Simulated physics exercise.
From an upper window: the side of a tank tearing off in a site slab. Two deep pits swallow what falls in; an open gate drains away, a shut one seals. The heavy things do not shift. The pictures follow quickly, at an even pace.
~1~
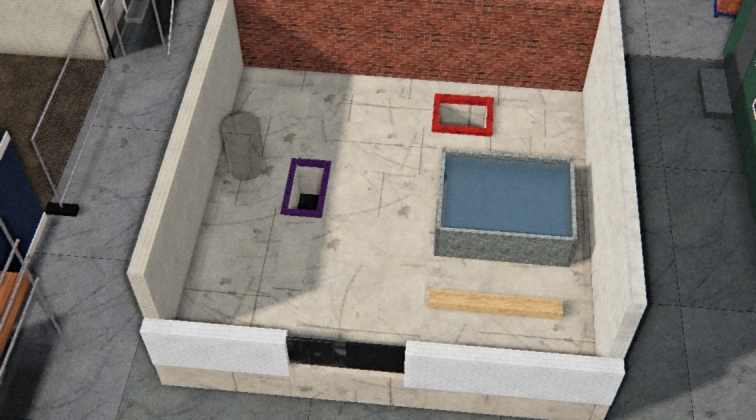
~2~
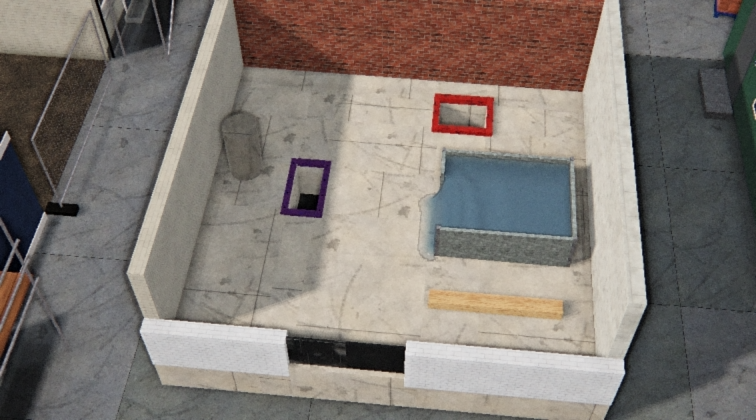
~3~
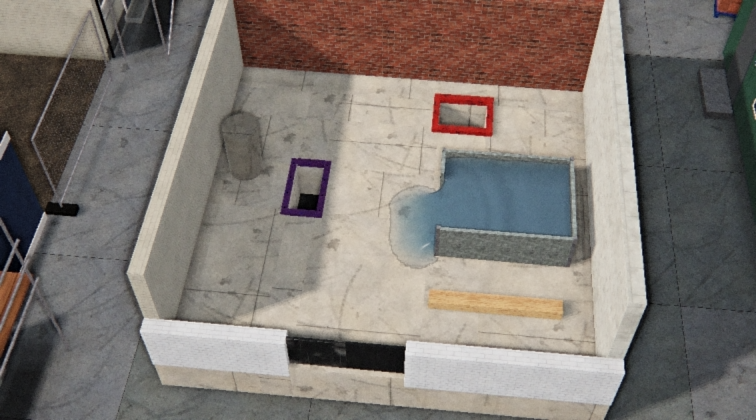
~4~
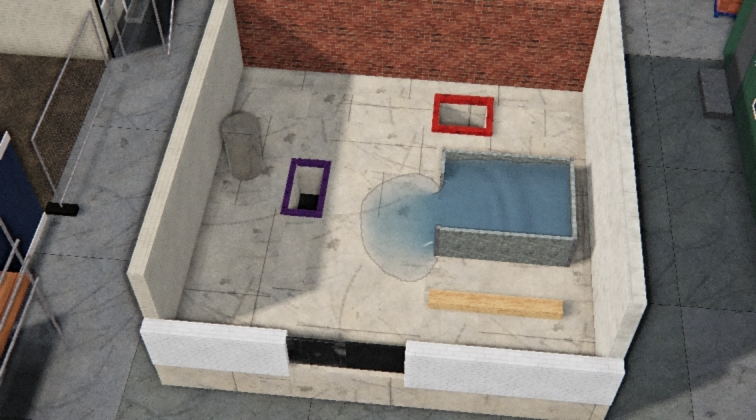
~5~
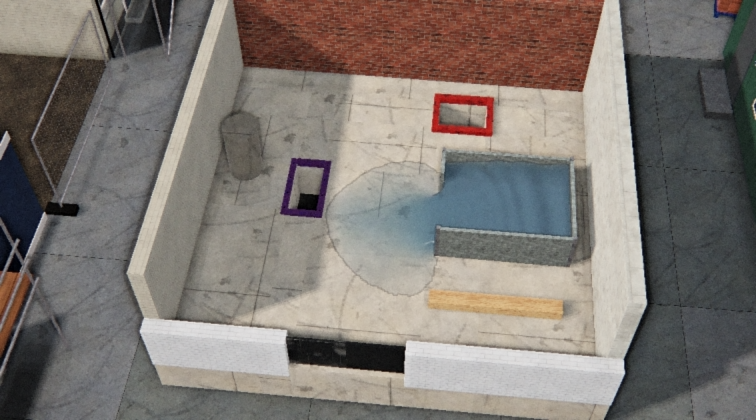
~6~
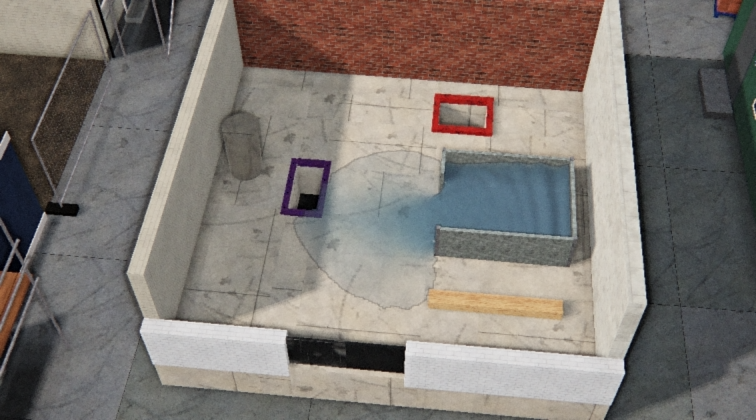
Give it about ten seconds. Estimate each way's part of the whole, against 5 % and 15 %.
One by one: The gate takes not even 5 %; the red pit takes not even 5 %; the purple pit takes above 15 %.
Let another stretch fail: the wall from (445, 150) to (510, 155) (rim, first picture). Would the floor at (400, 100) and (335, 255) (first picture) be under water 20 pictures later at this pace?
One after the other: Under water, not flooded.
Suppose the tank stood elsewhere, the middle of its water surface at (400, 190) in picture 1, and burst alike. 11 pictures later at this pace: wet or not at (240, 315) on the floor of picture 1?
Verdict: Flooded.
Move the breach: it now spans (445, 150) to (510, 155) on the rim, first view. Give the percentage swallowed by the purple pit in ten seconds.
Parts in a hundred: Purple 2.
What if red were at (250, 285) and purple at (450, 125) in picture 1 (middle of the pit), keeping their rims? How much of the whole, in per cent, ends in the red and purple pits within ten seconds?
In per cent: Red 8, purple 4.
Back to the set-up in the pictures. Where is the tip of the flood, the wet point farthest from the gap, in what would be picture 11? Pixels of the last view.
I would point to (192, 258).
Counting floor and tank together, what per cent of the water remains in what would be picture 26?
Roughly 86 per cent.
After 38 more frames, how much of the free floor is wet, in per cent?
Close to 65 %.
A moment on, water covers 30 % of the floor; the gate 0 %, the red pit 0 %, the purple pit 4 %.
Next, water covers 45 % of the floor; the gate 0 %, the red pit 0 %, the purple pit 9 %.
Then, water covers 50 % of the floor; the gate 0 %, the red pit 0 %, the purple pit 15 %.
Later, water covers 65 % of the floor; the gate 0 %, the red pit 0 %, the purple pit 19 %.
In the end, water covers 90 % of the floor; the gate 0 %, the red pit 0 %, the purple pit 21 %.
